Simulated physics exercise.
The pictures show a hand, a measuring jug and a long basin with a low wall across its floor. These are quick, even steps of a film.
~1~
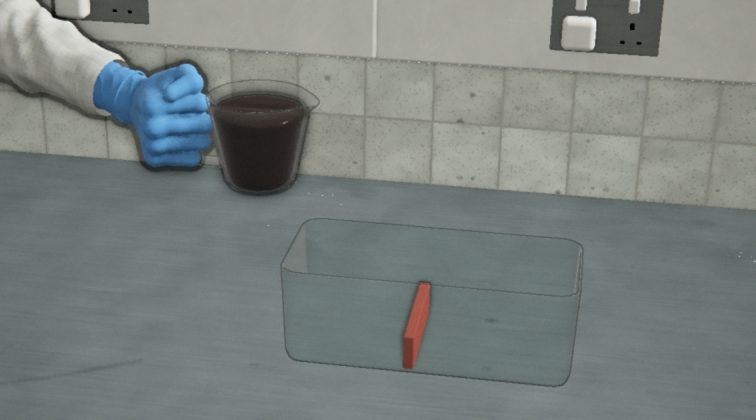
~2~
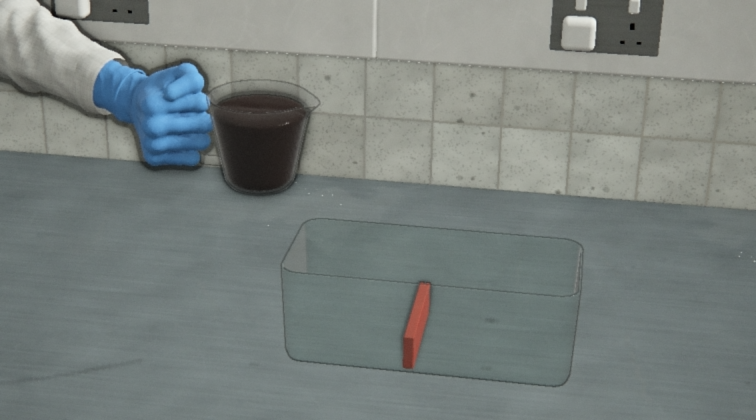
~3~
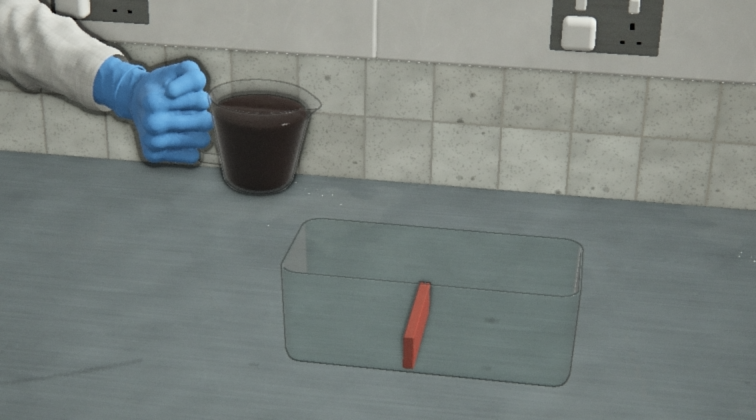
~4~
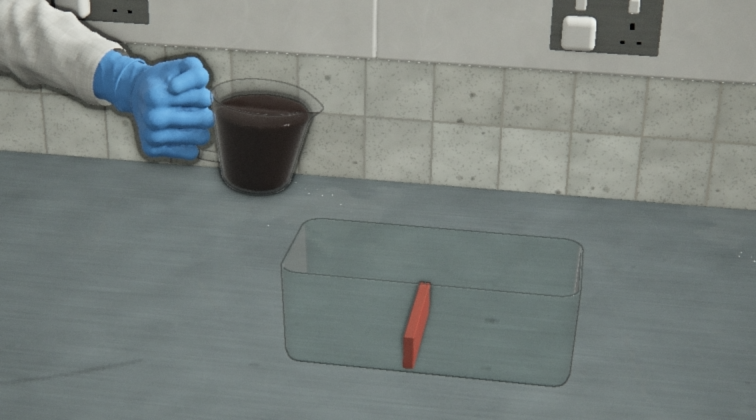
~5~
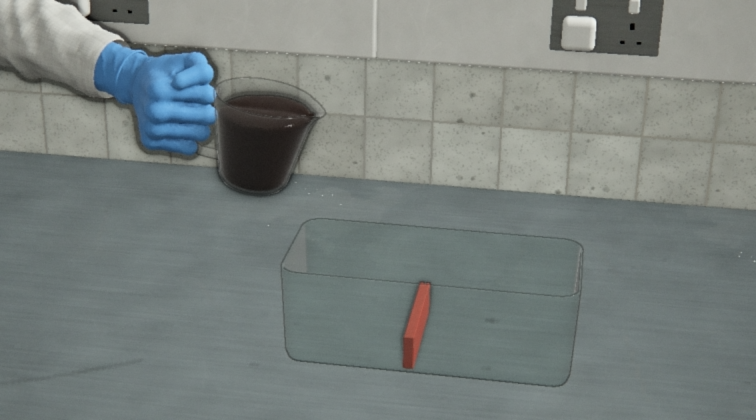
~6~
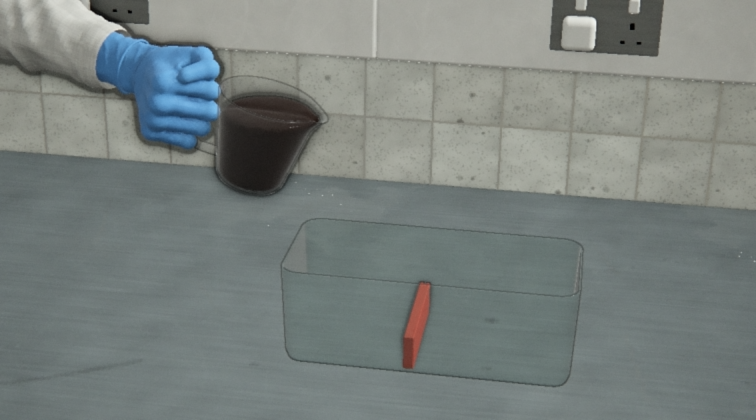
The video shows a blue-gloved hand beside a clear jug of dark liquid on a grey worktop, slowly tilting the jug slightly to the right, while a clear rectangular basin with a low red wall inside stays still in front.
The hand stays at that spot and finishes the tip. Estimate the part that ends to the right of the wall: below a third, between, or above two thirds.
It comes to less than a third.
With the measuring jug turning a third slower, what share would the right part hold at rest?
Close to 5 per cent.
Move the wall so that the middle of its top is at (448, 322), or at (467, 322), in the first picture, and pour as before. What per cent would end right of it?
About 15 and 15 per cent.
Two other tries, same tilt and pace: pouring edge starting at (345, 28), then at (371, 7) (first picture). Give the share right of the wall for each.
Near 35 % and 80 %.
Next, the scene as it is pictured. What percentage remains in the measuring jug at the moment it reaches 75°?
Roughly 60 in a hundred.
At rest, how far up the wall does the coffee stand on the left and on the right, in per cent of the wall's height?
Near 60 on the left, 0 on the right.
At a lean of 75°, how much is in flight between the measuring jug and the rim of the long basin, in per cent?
Close to 25 per cent.
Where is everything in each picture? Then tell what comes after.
In the first picture, it leans 0°; its right rim is at (319, 102); the coffee meets the walls at (216, 105) and (307, 112); the long basin's rim runs from (293, 245) to (581, 270); the wall's top is at (417, 310).
In the second picture, it leans 1°; its right rim is at (320, 103); the coffee meets the walls at (216, 105) and (307, 112).
In the third picture, it leans 3°; its right rim is at (321, 105); the coffee meets the walls at (217, 104) and (308, 112).
In the fourth picture, it leans 6°; its right rim is at (323, 109); the coffee meets the walls at (219, 104) and (309, 113).
In the fifth picture, it leans 10°; its right rim is at (326, 114); the coffee meets the walls at (222, 104) and (314, 115).
In the sixth picture, it leans 15°; its right rim is at (329, 120); the coffee meets the walls at (224, 106) and (319, 116).
A moment on, the tilt is 75° and 61 per cent is still to pour, 13 is left of the wall and 0 right of it.
Next, the tilt is 103° and 9 per cent is still to pour, 76 is left of the wall and 2 right of it.
Then the tilt is 104° and 0 per cent is still to pour, 92 is left of the wall and 6 right of it.
Later the tilt is 104° and 0 per cent is still to pour, 92 is left of the wall and 6 right of it.
At rest 92 per cent lies left of the wall, 6 right of it and 1 outside.
